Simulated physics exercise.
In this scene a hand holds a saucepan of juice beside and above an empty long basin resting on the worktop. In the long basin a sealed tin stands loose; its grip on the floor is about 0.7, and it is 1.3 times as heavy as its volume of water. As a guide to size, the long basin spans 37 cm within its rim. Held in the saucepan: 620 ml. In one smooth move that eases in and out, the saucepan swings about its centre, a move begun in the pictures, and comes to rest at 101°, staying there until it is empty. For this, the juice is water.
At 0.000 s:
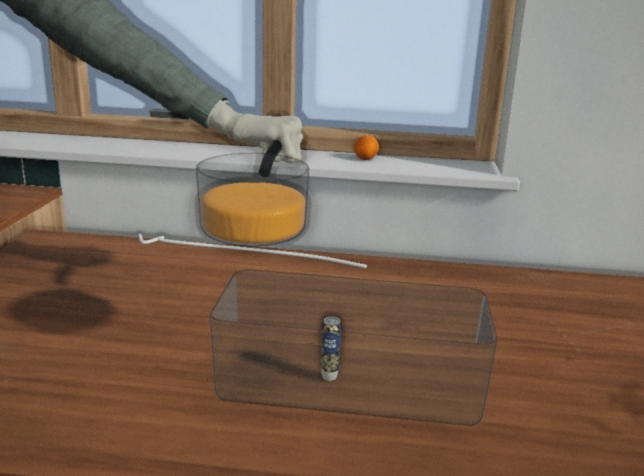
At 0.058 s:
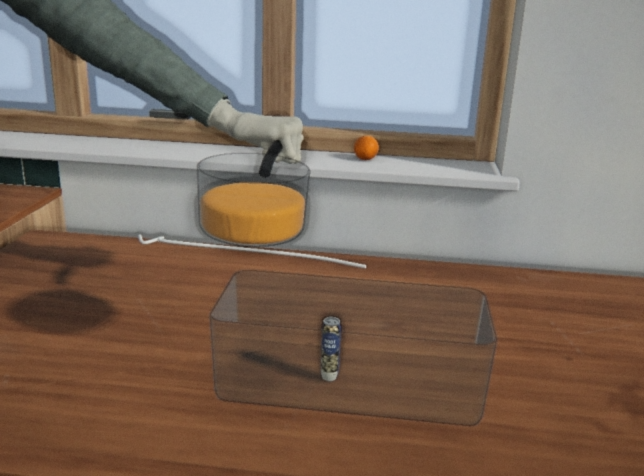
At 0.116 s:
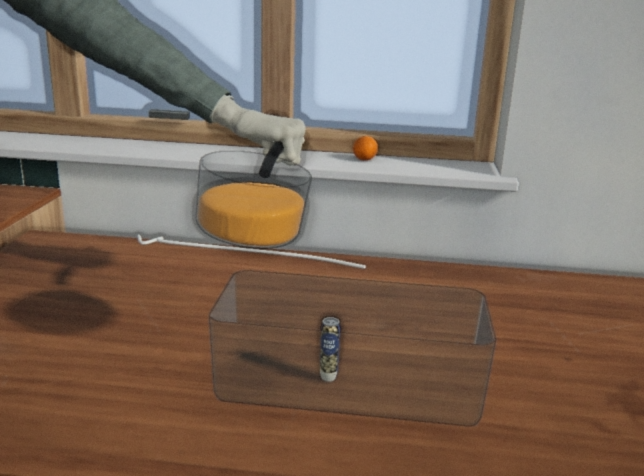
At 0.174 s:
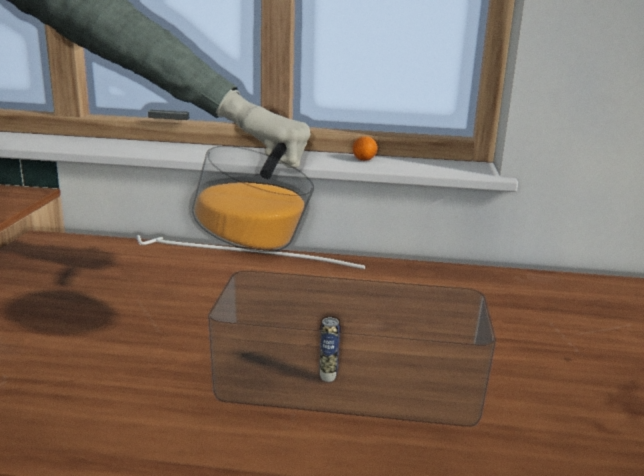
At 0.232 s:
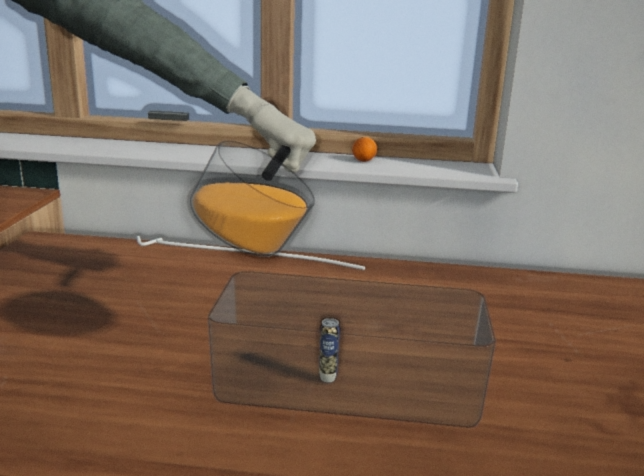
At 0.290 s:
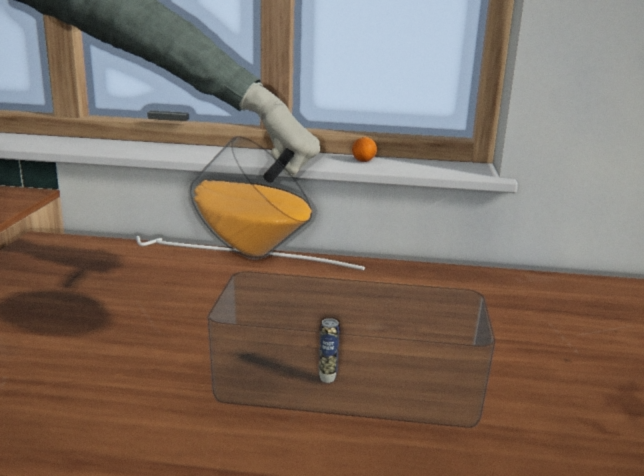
A hand steadily tilts a clear saucepan of orange juice rightward above a clear long basin.
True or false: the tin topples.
True.
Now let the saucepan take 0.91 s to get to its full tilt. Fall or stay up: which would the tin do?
Outcome - the tin comes down.
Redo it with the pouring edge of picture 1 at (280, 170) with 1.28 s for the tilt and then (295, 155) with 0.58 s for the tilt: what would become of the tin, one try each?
In the first try it comes down; in the second it comes down.
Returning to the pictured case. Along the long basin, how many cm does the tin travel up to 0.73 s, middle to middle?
Roughly 0 cm.
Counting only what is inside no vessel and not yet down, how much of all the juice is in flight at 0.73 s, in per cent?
Close to 10 in every hundred parts.
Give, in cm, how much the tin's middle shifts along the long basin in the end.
Shift of tin centre: Approx. 7.0 cm.
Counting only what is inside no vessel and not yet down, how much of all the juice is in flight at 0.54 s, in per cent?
I'd say close to 40 per cent.
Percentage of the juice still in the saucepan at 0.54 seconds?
Near 36 in a hundred.
By 0.54 s the tilt is 96° and 36 per cent is still to pour; the tin stands where it began.
By 0.73 s the tilt is 101° and 12 per cent is still to pour; the tin stands where it began.
By 0.92 s the tilt is 101° and 2 per cent is still to pour; the tin leans 24°.
By 1.13 s the tilt is 101° and 0 per cent is still to pour; the tin lies on its side.
At rest the tin lies on its side.
